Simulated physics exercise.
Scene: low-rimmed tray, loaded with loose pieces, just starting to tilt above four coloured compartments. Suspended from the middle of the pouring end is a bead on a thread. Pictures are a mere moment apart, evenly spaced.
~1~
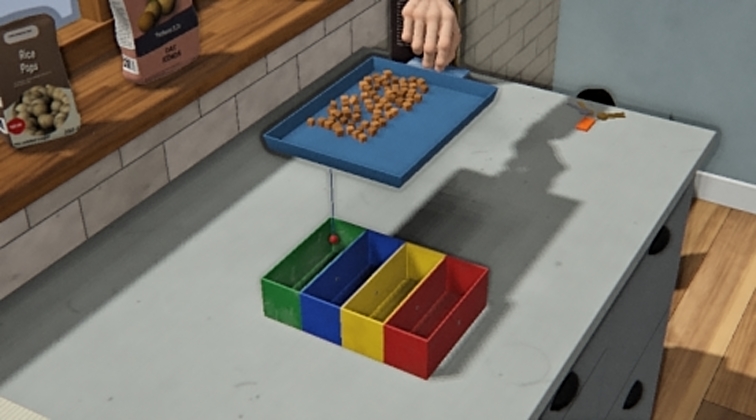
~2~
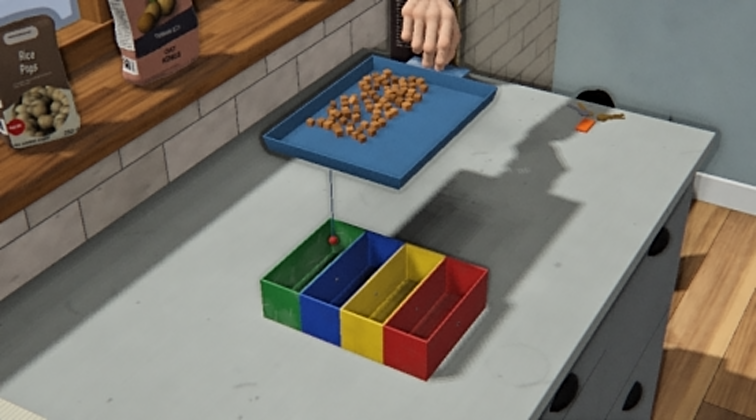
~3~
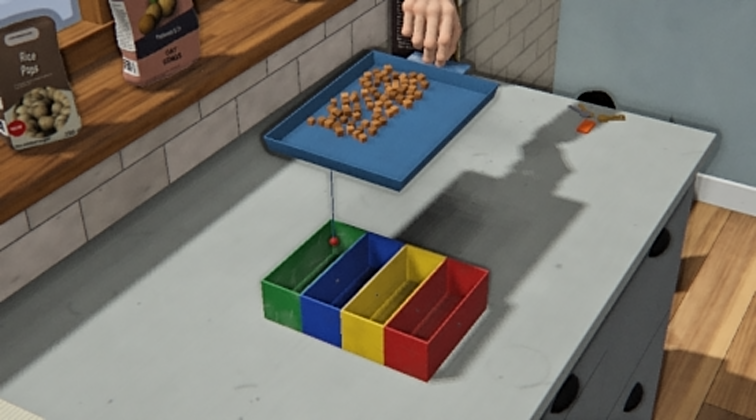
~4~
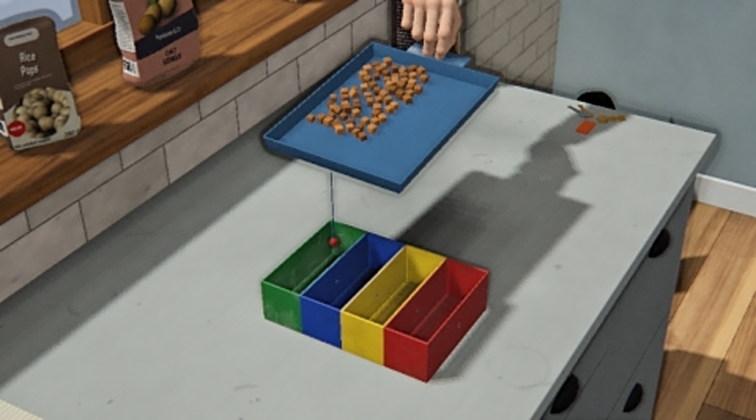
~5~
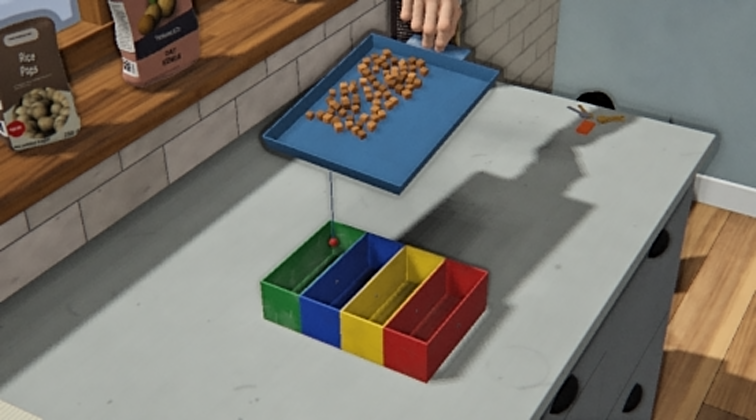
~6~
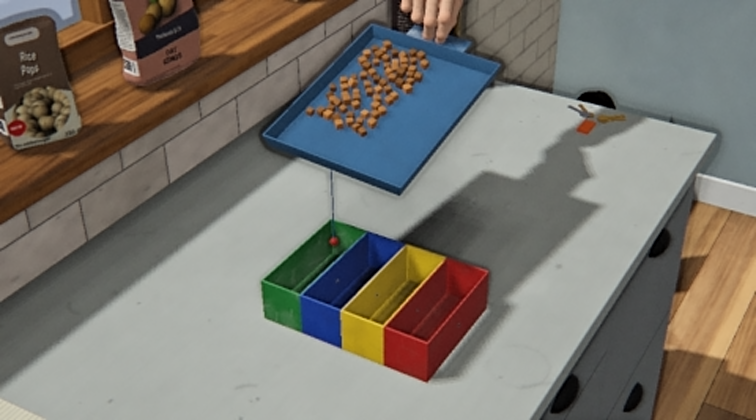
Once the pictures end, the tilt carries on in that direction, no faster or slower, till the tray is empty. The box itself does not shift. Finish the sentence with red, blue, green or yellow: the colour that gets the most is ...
... Yellow.
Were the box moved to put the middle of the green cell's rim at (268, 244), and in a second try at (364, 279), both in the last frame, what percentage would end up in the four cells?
You'd see roughly 100 per cent first and roughly 90 per cent second.
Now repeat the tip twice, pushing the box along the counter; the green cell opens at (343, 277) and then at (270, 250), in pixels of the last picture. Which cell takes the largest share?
First place: The cell in blue; second place: That red cell.
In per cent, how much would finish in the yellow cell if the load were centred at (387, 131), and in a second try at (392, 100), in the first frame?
You'd get near 50 percent first and near 60 percent after that.
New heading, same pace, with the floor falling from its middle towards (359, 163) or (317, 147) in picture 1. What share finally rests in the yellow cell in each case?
The first gives 20 %, the second 0 %.
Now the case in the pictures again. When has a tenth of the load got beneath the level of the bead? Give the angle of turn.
At roughly 65°.
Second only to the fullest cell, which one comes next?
Second position is held by the cell in blue.
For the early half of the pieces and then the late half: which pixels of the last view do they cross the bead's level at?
Early-half point (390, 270); late-half point (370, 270).
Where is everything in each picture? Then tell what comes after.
In the first picture, corners of the pouring end at (269, 135) and (399, 174), level; middle of the load at (368, 104), brown sugar cubes; bead on its thread at (334, 239); green cell at (282, 301); blue cell at (321, 316); yellow cell at (363, 332); red cell at (406, 348).
In the second picture, corners of the pouring end at (268, 136) and (399, 176), level; middle of the load at (368, 103).
In the third picture, corners of the pouring end at (269, 136) and (399, 178), tipped barely, lowest at the right corner; middle of the load at (369, 101).
In the fourth picture, corners of the pouring end at (268, 136) and (399, 180), tipped a little, lowest at the right corner; middle of the load at (368, 96).
In the fifth picture, corners of the pouring end at (268, 135) and (399, 183), tipped a little, lowest at the right corner; middle of the load at (367, 91).
In the sixth picture, corners of the pouring end at (268, 134) and (399, 184), tipped a little, lowest at the right corner; middle of the load at (368, 85); green cell at (282, 303); blue cell at (321, 318); yellow cell at (363, 334); red cell at (406, 351).
Soon, tray tipped steeply; nearly all on the tray; a small part falling or outside the box.
A while on, tray tipped right over; most on the tray; a small part in the yellow cell; a stray few in the red cell; a stray few in the blue cell; a stray few falling or outside the box.
Towards the end, tray tipped past a quarter turn; about two thirds in the yellow cell; about a quarter in the blue cell; a small part in the green cell; a stray few in the red cell; a stray few falling or outside the box.
Finally, tray tipped past a quarter turn; about two thirds in the yellow cell; about a quarter in the blue cell; a small part in the green cell; a stray few in the red cell; a stray few outside the box.
